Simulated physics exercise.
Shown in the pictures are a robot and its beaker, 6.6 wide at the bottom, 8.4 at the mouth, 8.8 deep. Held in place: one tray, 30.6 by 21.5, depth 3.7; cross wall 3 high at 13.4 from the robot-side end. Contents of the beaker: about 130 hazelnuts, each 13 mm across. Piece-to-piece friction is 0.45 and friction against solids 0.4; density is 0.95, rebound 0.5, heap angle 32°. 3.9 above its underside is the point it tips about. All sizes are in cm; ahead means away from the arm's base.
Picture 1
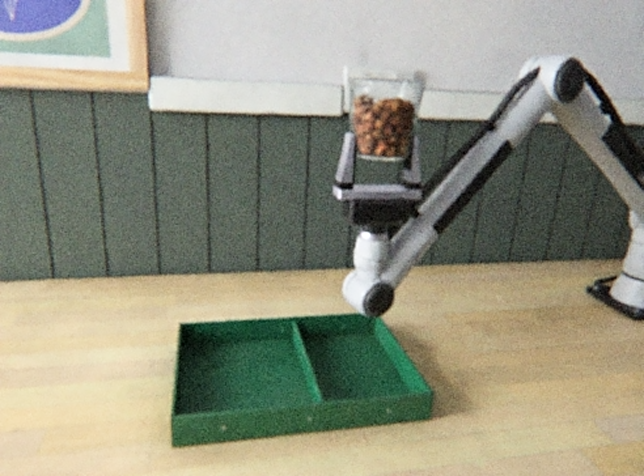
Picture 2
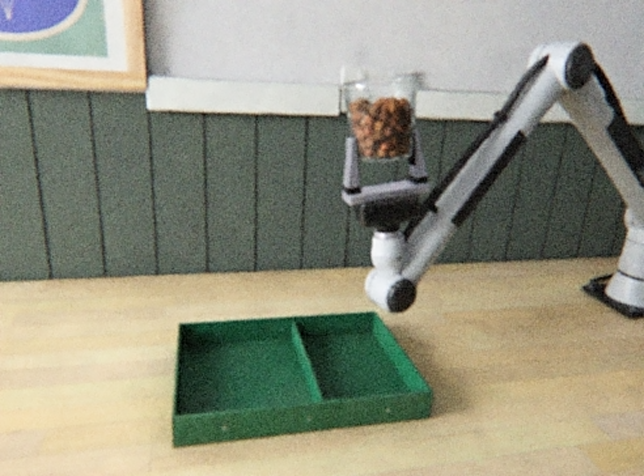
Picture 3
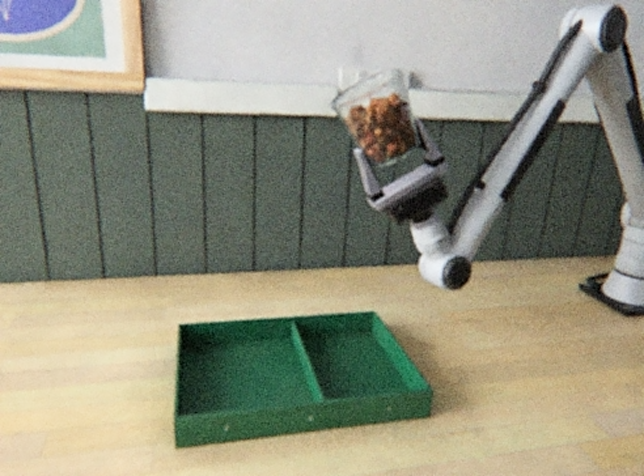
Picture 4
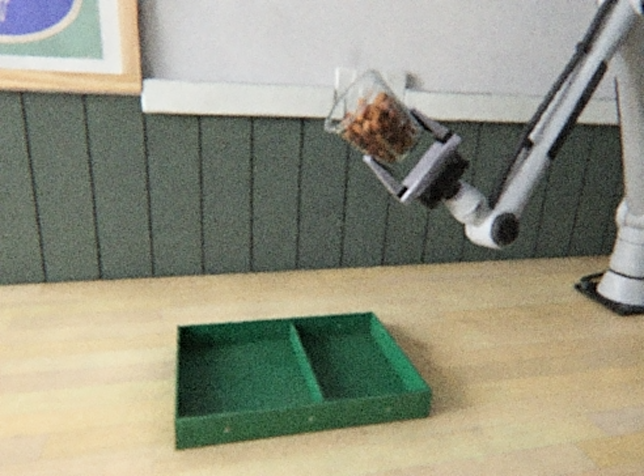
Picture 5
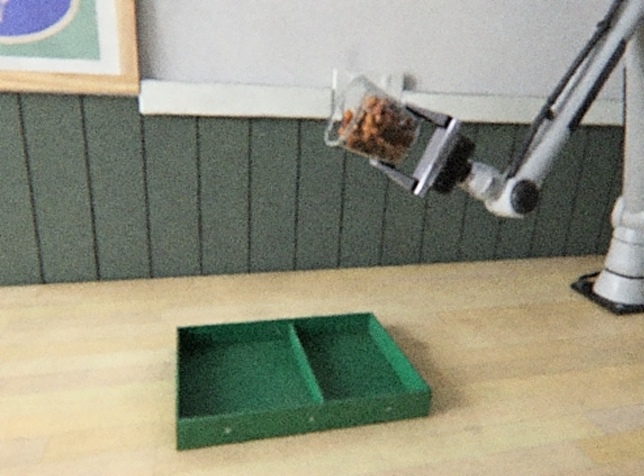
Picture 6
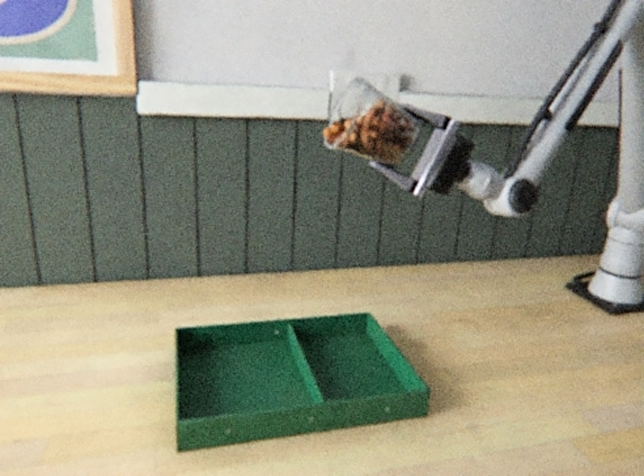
At the start, a robot arm holds a clear beaker of brown nuts upright above a green divided tray on a wooden table. The arm's wrist swings to the right and rises, tilting the beaker steeply to the left, and the nuts shift toward its mouth while the tray stays still.
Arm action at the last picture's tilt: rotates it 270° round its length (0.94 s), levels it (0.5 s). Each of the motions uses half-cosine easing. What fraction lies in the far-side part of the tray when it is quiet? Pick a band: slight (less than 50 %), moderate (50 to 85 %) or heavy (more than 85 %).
Slight.
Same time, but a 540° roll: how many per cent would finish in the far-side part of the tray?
It would come to around 10 per cent.
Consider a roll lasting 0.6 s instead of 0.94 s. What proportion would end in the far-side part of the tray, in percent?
Then: Approx. 10 %.
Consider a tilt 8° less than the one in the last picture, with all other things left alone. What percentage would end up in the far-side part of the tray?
I'd expect close to 0 per cent then.
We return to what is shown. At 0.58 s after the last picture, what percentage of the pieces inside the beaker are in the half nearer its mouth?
My estimate is some 45 per cent.
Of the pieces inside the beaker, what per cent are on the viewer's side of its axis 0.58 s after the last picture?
60 per cent, roughly.
Then, 0.58 s on, tipped 67°, highest piece 38 above the table; 123 in the beaker, 2 in the far-side part, 3 in flight or on a rim.
Then, 1.15 s on, tipped 41°, highest piece 38 above the table; 114 in the beaker, 11 in the far-side part, 3 in flight or on a rim.
Then, 1.64 s on, upright, highest piece 39 above the table; 114 in the beaker, 14 in the far-side part.
Then, 2.34 s on, upright, highest piece 39 above the table; 114 in the beaker, 14 in the far-side part.
In the end, 114 in the beaker, 14 in the far-side part. That is 11 % in the far-side part of the tray.
